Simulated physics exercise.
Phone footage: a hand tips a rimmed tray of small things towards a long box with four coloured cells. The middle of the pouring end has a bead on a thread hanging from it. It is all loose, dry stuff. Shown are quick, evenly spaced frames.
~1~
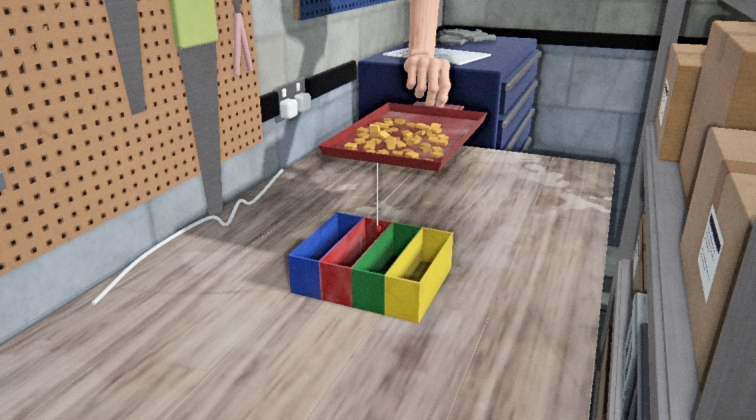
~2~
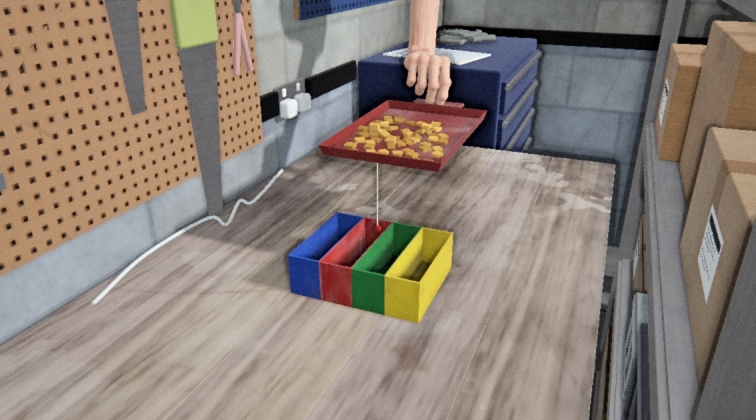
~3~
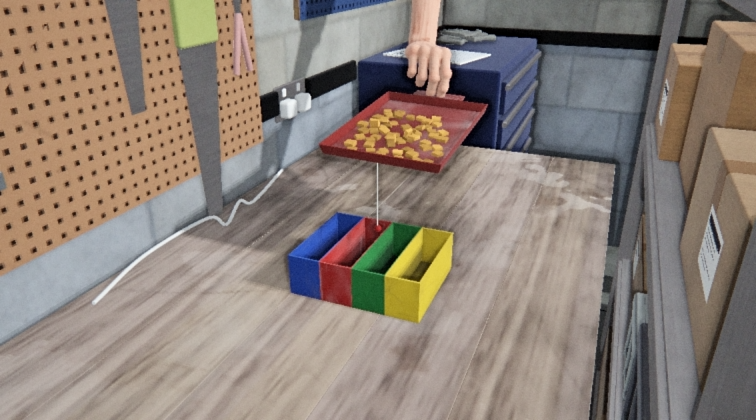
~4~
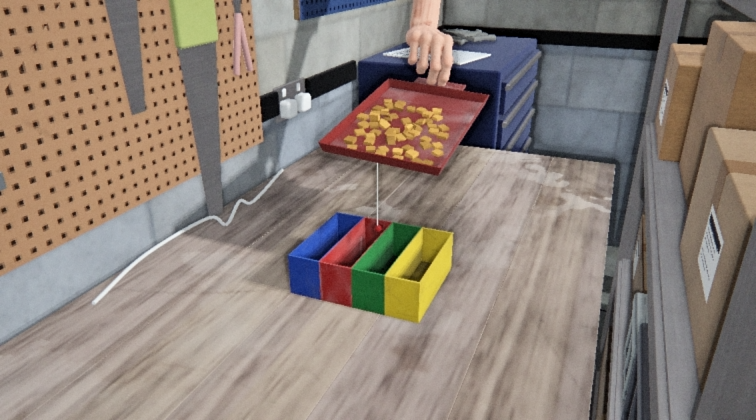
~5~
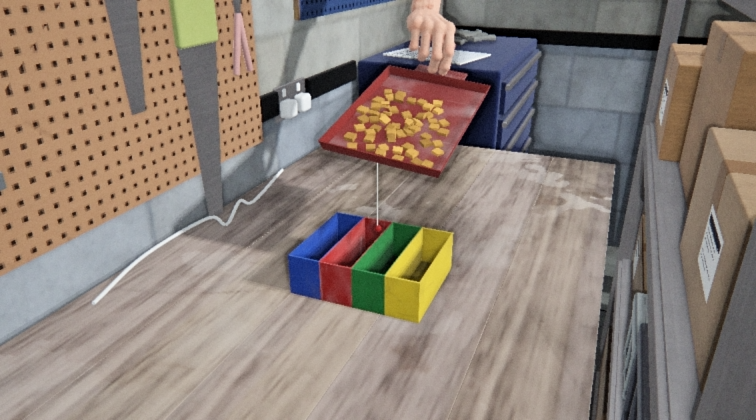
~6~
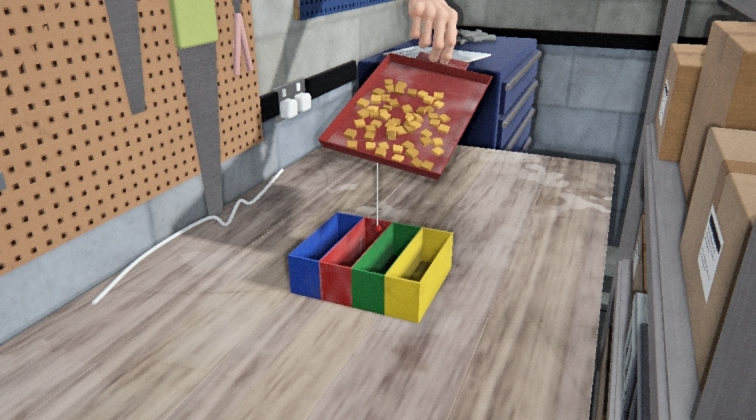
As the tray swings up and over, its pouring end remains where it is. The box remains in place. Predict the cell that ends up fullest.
I would say the yellow cell.
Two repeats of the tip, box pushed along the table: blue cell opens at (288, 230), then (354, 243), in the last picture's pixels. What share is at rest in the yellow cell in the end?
It works out to 10 percent and then 20 percent.
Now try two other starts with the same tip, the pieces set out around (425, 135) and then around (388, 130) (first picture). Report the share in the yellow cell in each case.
Estimate: 60 % first, 60 % second.
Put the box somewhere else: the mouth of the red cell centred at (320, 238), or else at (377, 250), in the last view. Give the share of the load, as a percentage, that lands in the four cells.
You'd get 10 per cent first and 100 per cent second.
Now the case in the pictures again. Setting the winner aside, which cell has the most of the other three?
That green cell.
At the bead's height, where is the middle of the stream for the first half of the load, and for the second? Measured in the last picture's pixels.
(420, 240), then (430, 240).
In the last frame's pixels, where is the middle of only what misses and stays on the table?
About (470, 301).
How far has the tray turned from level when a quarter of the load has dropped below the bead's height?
Reading: Some 90°.
Shortly afterwards, tray tipped steeply; the whole lot on the tray.
Next, tray tipped past a quarter turn; a little on the tray; near a third in the yellow cell; a little in the green cell; only a few in the red cell; near a third falling or outside the box.
Some moments later, tray tipped past a quarter turn; near half in the yellow cell; near a quarter in the green cell; only a few in the red cell; near a quarter falling or outside the box.
In the end, tray tipped past a quarter turn; near half in the yellow cell; near a quarter in the green cell; only a few in the red cell; none at all in the blue cell; near a quarter outside the box.
